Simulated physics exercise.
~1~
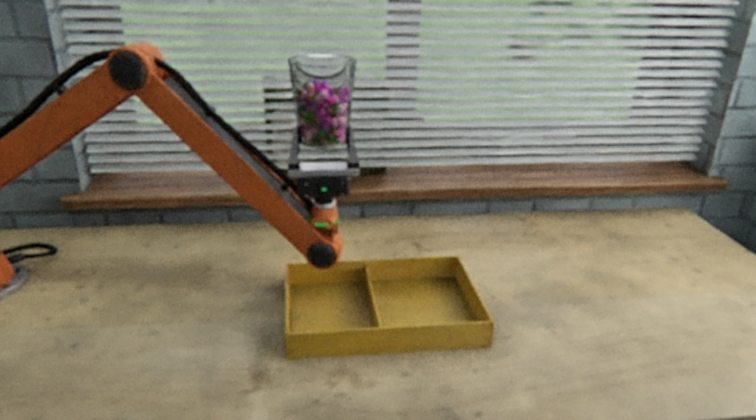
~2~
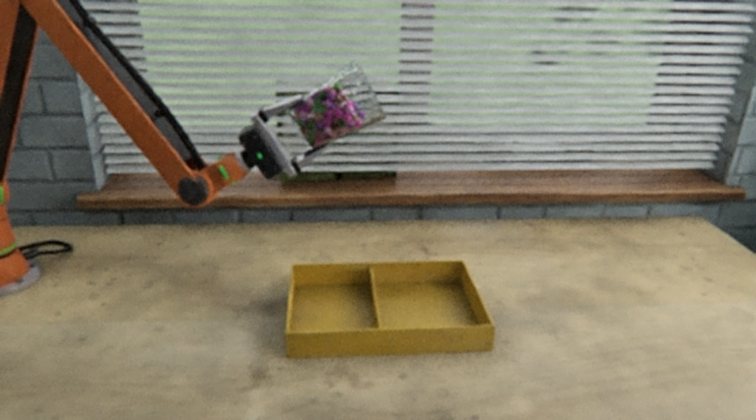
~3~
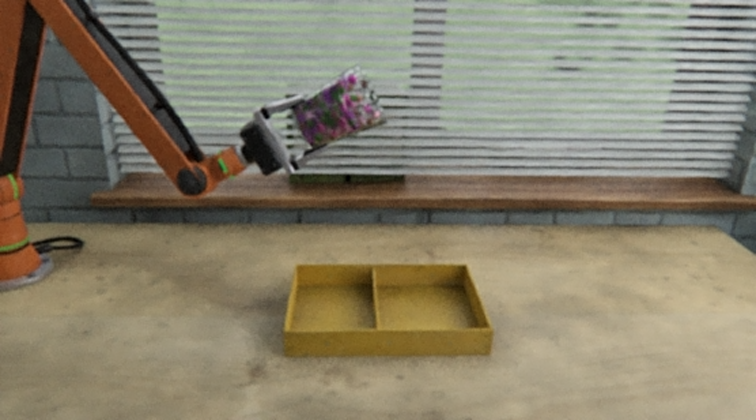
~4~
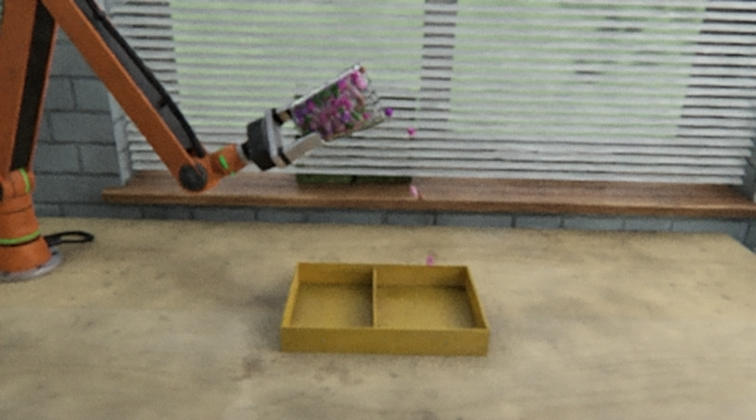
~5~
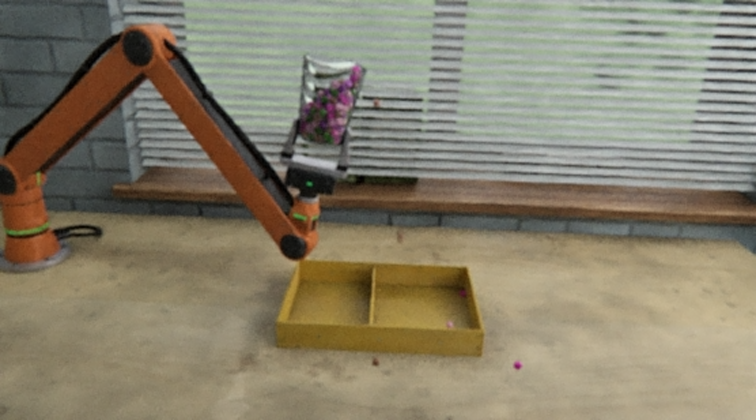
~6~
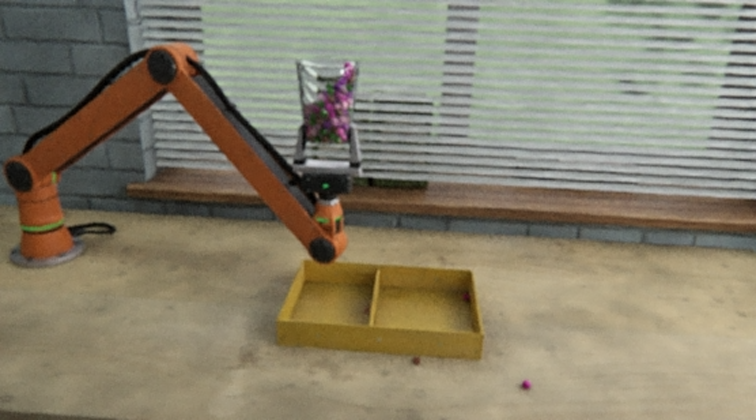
An orange robot arm tipped a clear beaker of pink and purple sweets toward a divided yellow tray, spilling only a few, then swung it upright again, still mostly full, with a couple of stray sweets lying on the table in front.
